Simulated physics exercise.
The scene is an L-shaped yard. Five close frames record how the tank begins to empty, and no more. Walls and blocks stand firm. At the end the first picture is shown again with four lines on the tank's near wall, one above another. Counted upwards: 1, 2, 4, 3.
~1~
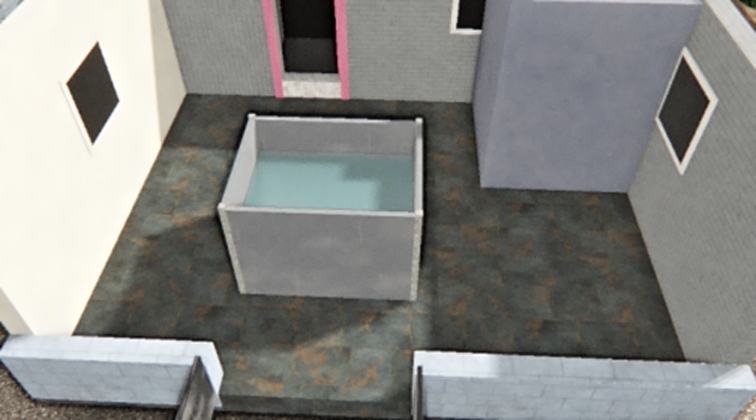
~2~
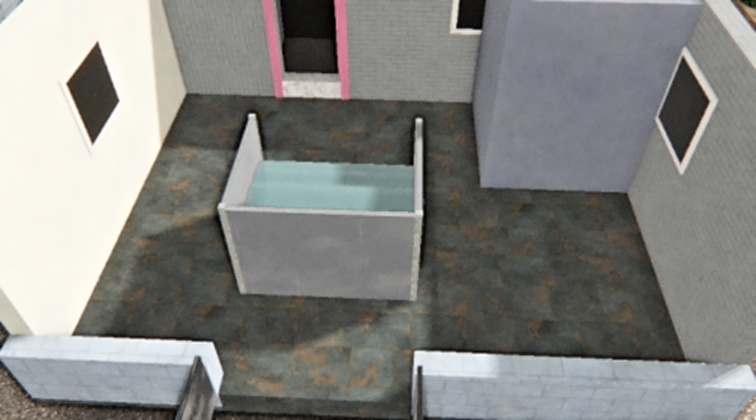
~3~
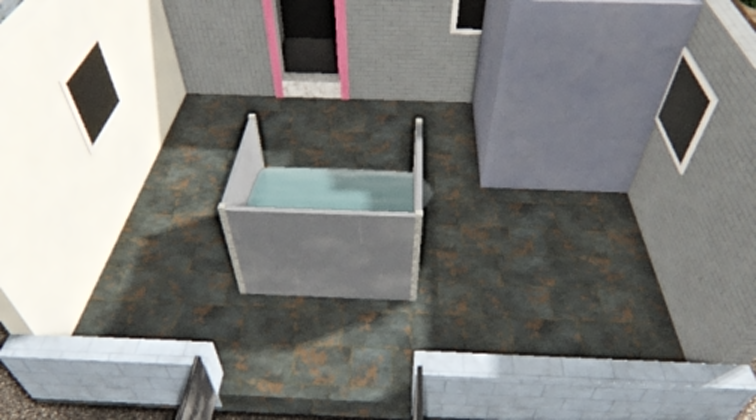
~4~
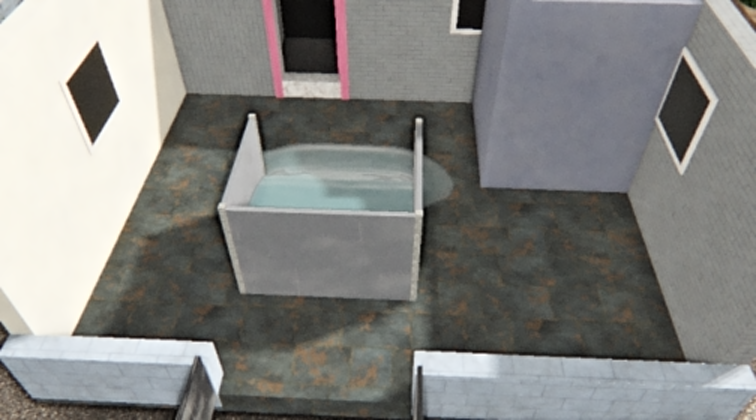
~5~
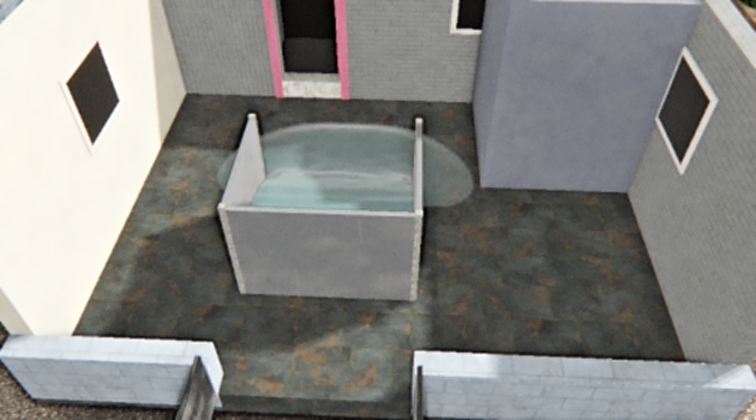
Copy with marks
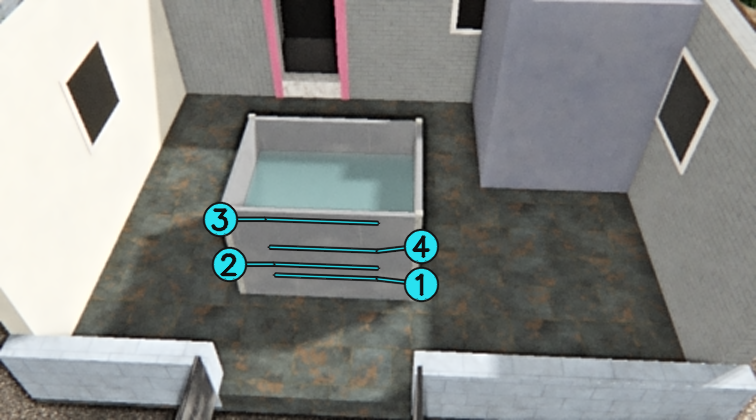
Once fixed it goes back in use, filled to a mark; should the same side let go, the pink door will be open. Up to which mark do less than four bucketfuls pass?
2 will do.
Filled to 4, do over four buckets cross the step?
Yes.
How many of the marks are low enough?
Two.
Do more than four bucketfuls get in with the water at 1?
No, not at all.
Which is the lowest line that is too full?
That would be 4.
On the marked copy, 1 at (326, 276); 2 at (325, 266); 3 at (320, 221); 4 at (323, 249); from the bottom up 1, 2, 4, 3.
With 1, nothing gets over.
With 2, a splash gets over, under a bucket.
With 3, dozens of bucketfuls pour in.
With 4, about 8 bucketfuls get in.
